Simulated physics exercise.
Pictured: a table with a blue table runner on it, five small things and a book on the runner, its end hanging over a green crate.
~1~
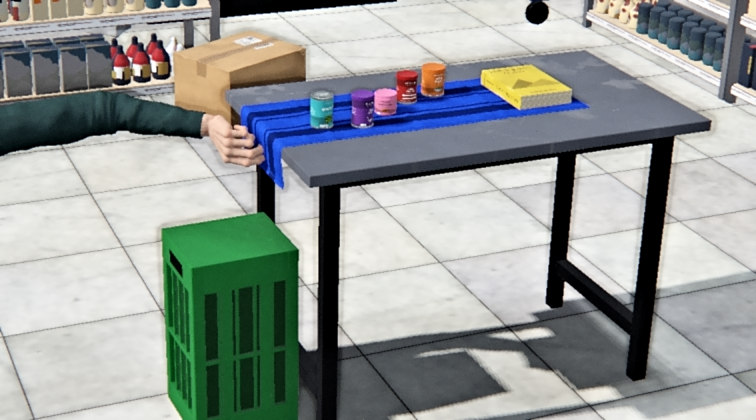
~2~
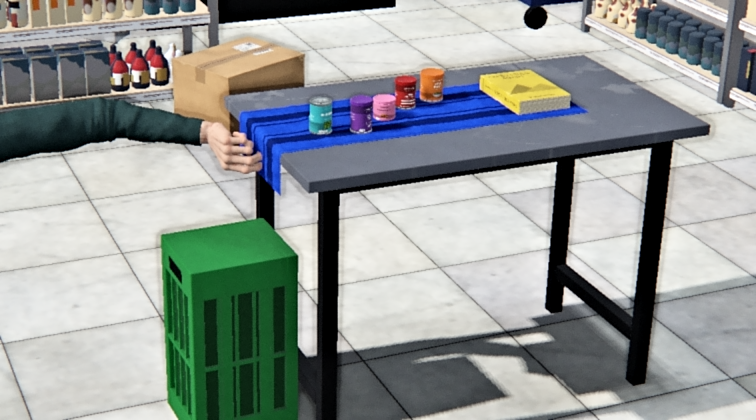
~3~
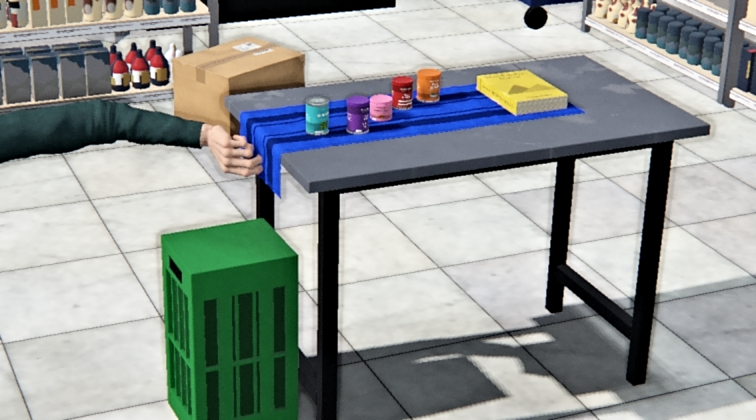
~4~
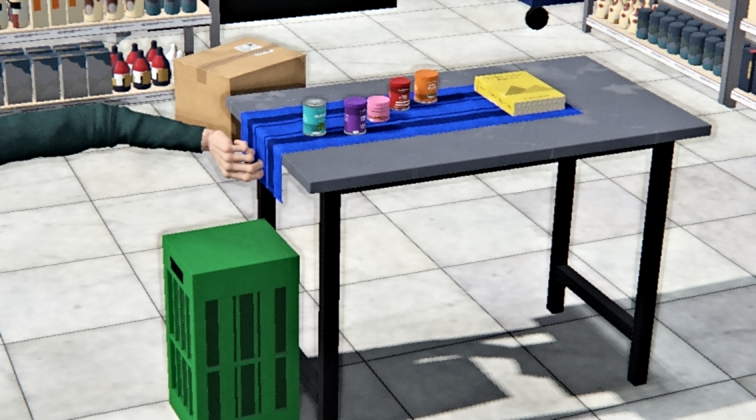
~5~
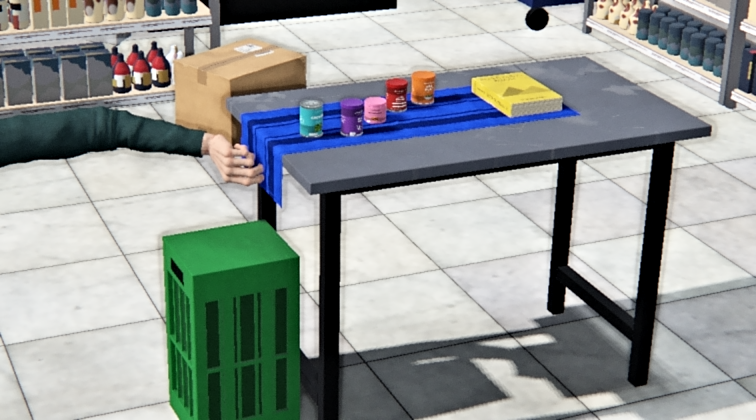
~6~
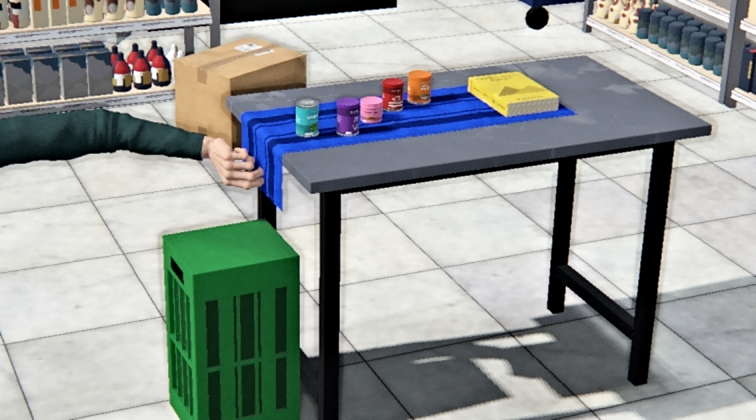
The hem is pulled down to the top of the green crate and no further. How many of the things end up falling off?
The count that falls away is going to be one.
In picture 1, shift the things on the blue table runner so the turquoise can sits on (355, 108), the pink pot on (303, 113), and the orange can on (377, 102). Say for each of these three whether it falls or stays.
Here's the result: The turquoise can remains in place, the pink pot leaves the top and the orange can remains in place.
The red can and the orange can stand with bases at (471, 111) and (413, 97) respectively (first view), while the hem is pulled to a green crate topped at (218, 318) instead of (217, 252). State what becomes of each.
Final state: The red can is still in place, the orange can is still in place.
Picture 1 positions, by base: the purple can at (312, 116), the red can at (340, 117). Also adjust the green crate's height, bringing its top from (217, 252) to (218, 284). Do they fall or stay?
The purple can ends up off the top and the red can ends up off the top.
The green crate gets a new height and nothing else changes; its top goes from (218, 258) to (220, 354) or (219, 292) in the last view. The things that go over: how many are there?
Respectively 4 and 2.
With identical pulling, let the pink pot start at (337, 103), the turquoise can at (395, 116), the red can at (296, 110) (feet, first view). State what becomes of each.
Fate of the pink pot: It stays; fate of the turquoise can: It stays; fate of the red can: It goes.
Soon after, hem near (260, 228); all still up.
After that, hem on the crate; turquoise can gone.
In the end, hem on the crate; turquoise can gone. The table loses one.
